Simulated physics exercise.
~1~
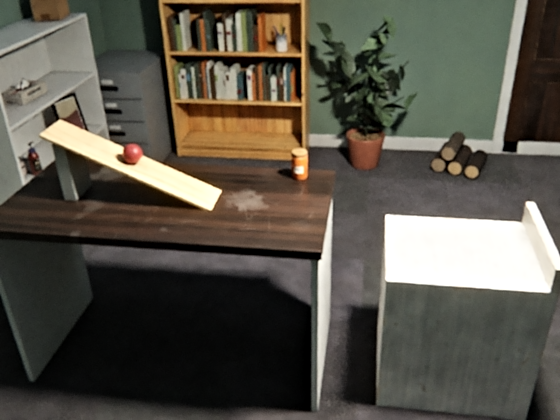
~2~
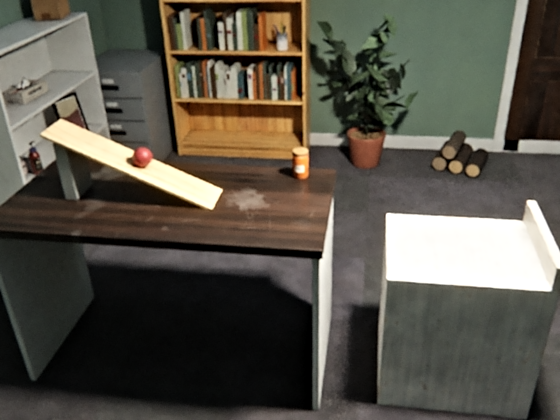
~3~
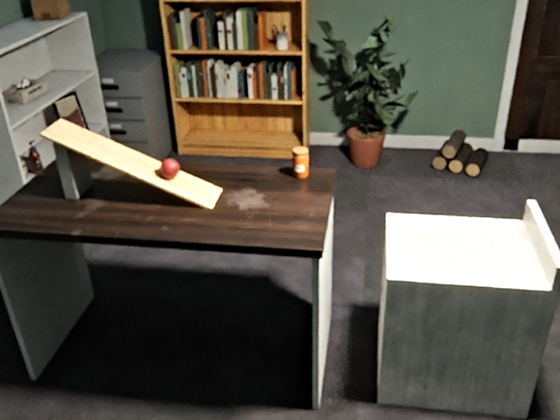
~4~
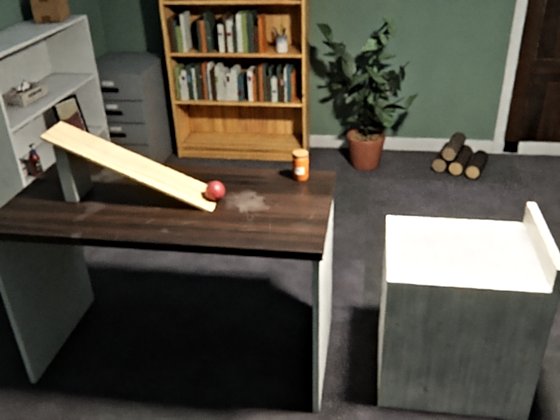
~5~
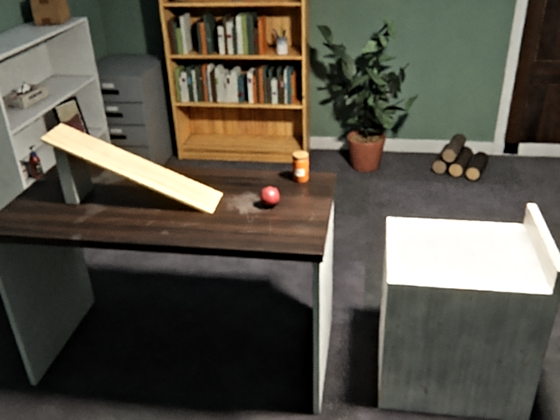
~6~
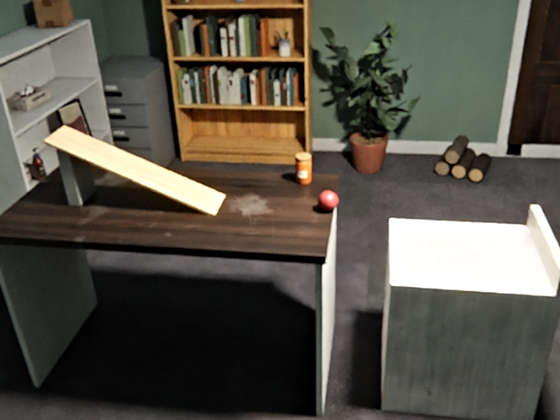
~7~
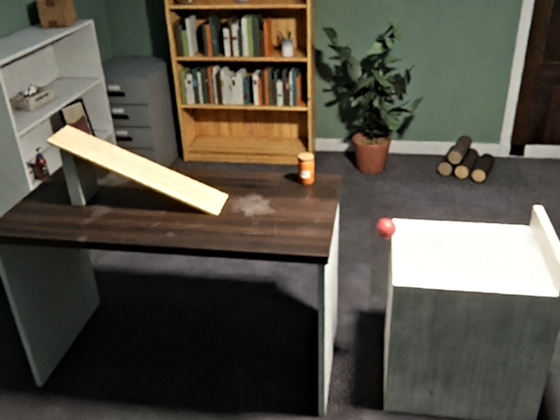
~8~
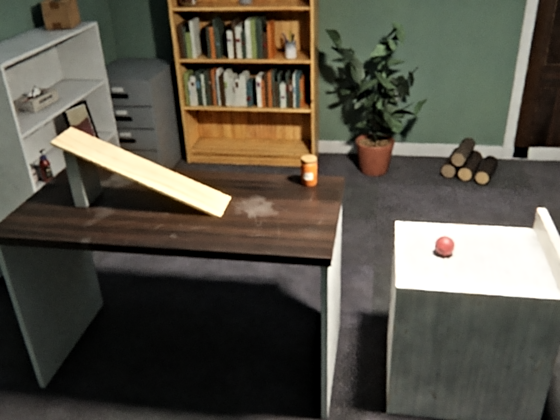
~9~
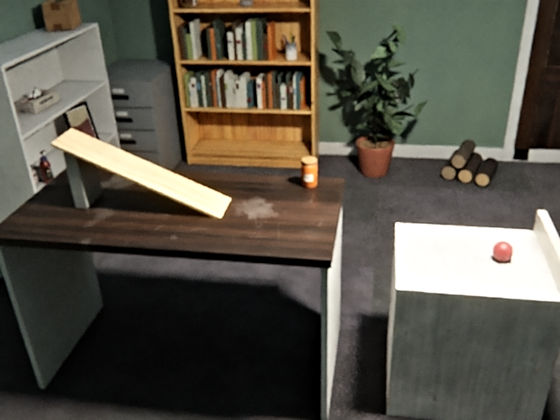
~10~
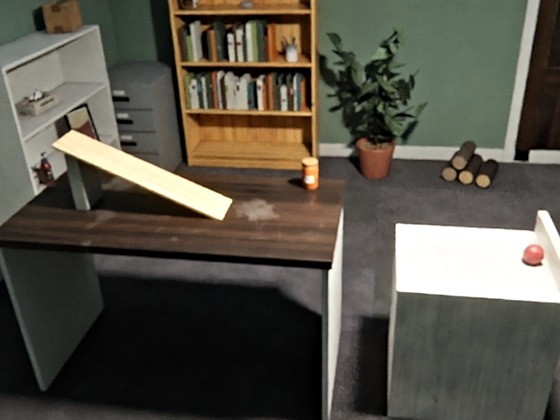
At first, a small red ball rests partway up a pale wooden ramp propped on a dark tabletop, with an orange jar standing near the back edge and a white-topped cabinet across a gap to the right. The ball rolls down the slope, gathering pace, and reaches the tabletop. It continues right across the wood, passing in front of the jar, and leaves the table's edge. Crossing the gap, it drops slightly and lands on the cabinet's near edge. It then rolls over the white top and ends beside the raised strip at the far end, while the jar stays put.
